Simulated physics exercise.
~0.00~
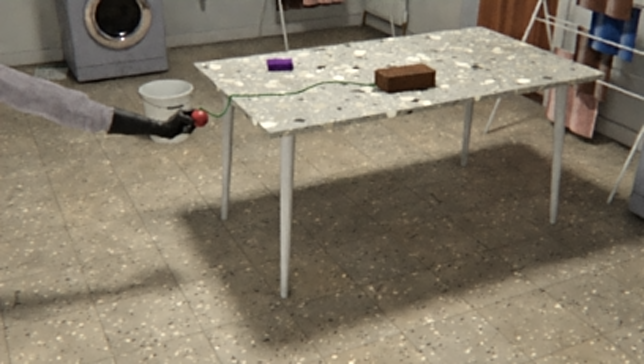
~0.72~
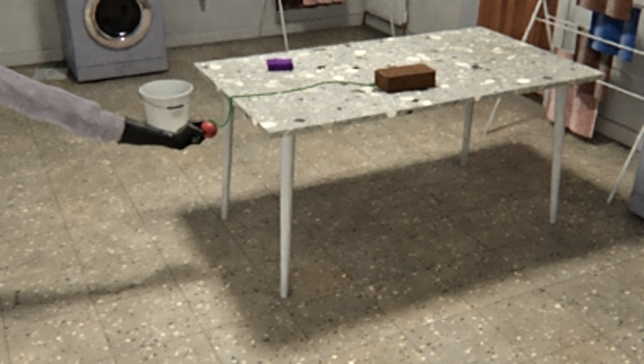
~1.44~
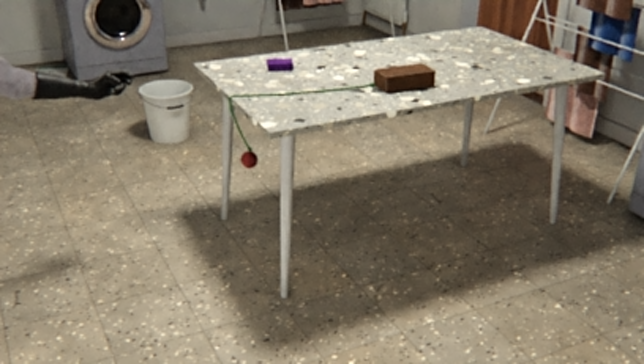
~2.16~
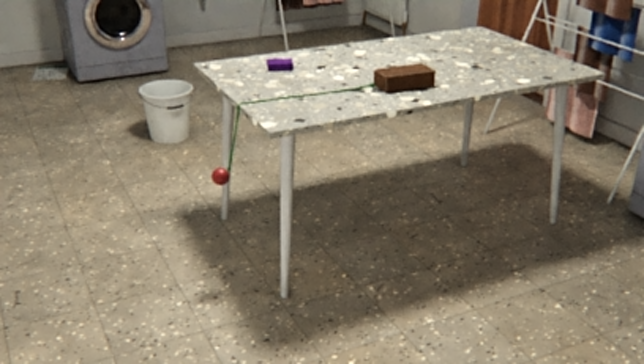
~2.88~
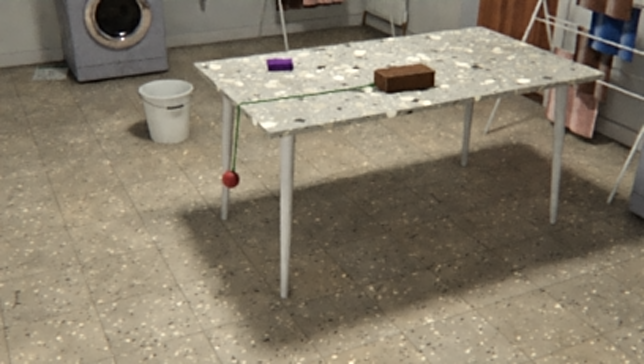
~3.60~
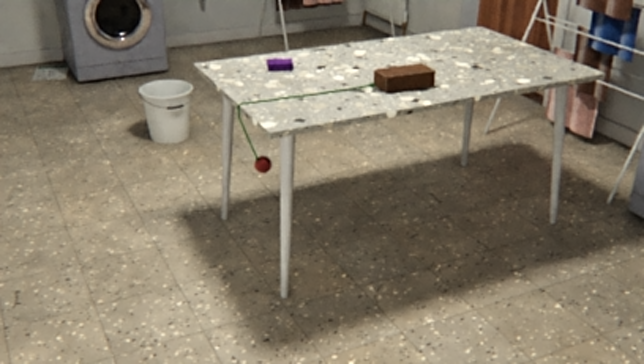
In a laundry room, a gloved hand releases a stringed red ball, which swings below the table edge.
